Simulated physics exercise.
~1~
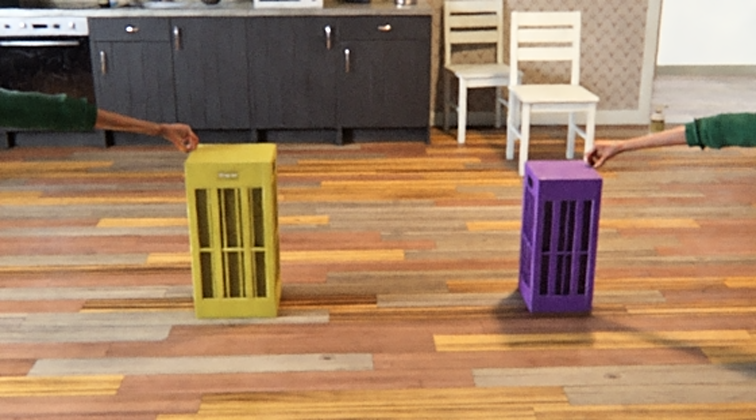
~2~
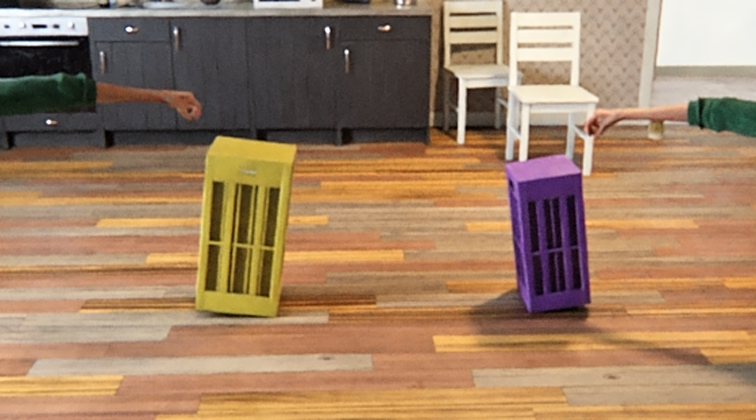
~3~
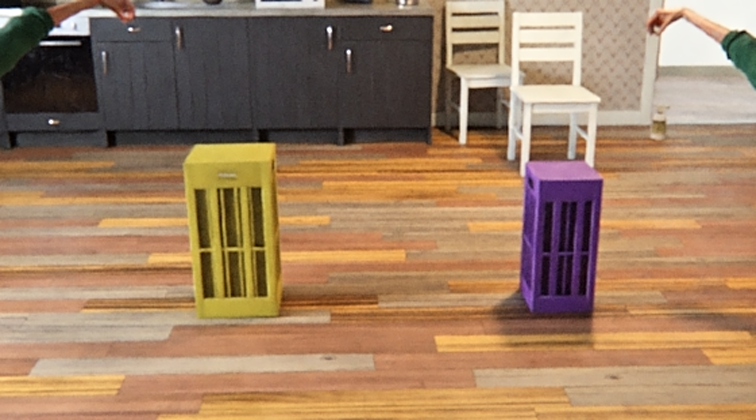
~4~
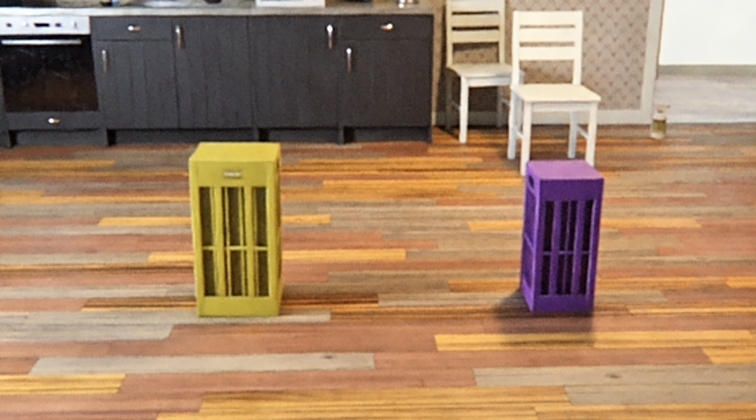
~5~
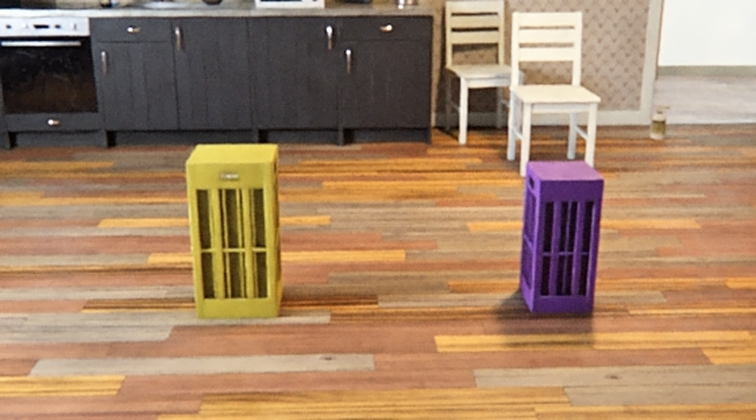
Two hands tip a yellow crate and a purple crate, which rock back upright and stand still.
